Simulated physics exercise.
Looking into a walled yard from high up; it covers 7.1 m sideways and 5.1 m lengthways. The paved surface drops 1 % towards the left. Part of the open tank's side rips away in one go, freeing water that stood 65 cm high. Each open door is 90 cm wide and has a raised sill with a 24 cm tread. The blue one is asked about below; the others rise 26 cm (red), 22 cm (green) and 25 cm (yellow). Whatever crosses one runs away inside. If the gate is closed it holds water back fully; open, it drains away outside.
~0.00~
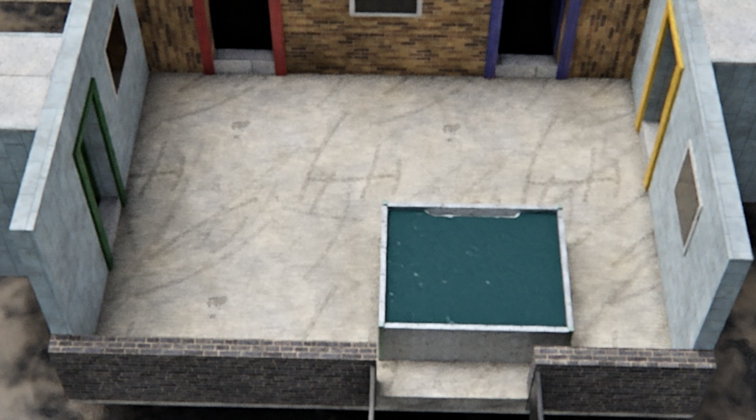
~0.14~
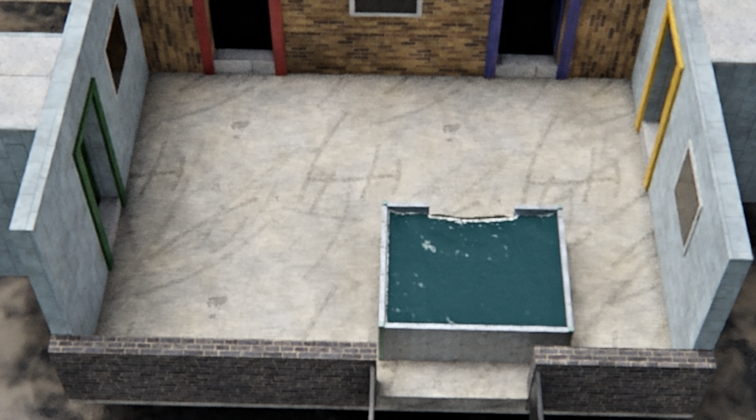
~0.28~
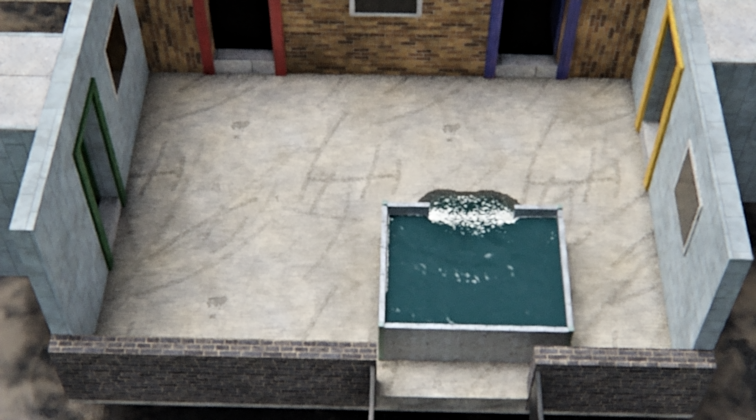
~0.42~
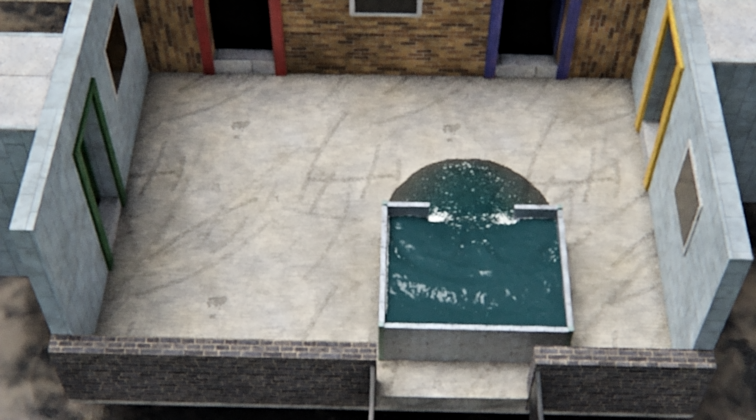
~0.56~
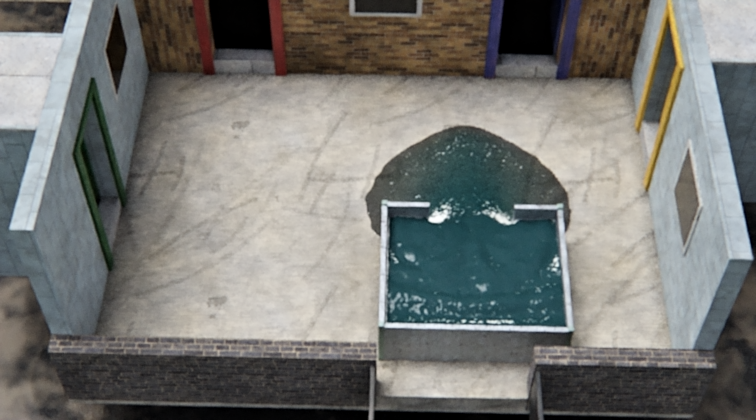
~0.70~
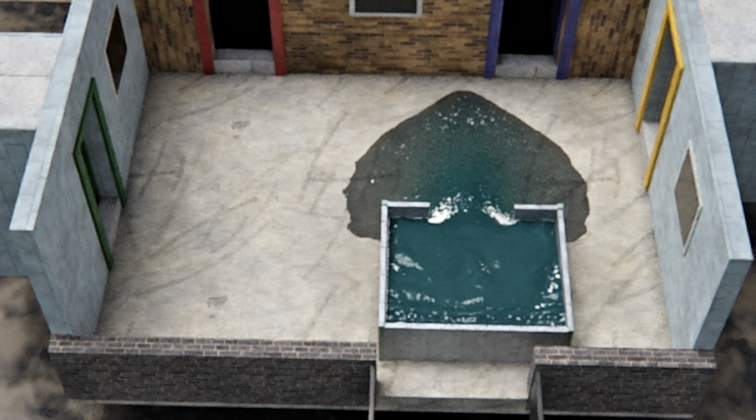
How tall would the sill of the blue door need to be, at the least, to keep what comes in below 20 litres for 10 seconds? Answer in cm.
It would have to be roughly 20 cm high.
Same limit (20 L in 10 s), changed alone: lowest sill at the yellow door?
Roughly 8.0 cm at yellow.
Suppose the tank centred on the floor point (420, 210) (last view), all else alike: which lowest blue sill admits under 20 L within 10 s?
Then roughly 12.0 cm.
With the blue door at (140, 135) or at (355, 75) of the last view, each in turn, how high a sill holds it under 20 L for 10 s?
About 13.0 and 15 cm.
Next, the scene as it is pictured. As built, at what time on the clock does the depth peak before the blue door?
Around 1.6 s.
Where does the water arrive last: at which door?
It is the green one.
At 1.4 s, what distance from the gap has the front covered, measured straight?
About 3.4 m.
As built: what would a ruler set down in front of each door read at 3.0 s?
Depths in cm: Red 10, green 0, blue 19, yellow 13.
After 1.4 s water covers 30 % of the floor, deepest (37 cm) near (472, 236); 25 cm at the blue door, 0 litres in over its 23 cm sill.
After 3.0 s water covers 40 % of the floor, deepest (28 cm) near (150, 74); 19 cm at the blue door, 7 litres in over its 23 cm sill.
After 10.0 s water covers 95 % of the floor, deepest (13 cm) near (92, 359); 6 cm at the blue door, 8 litres in over its 23 cm sill.
At the blue door as built, the water arrived by 1.0 s and peaked near 27 cm at 1.6 s.
With a sill of 17.5 cm, 41 litres would have come in within the 10 s; with 23.5 cm, 6 litres. So under 20 litres takes about 20 cm.
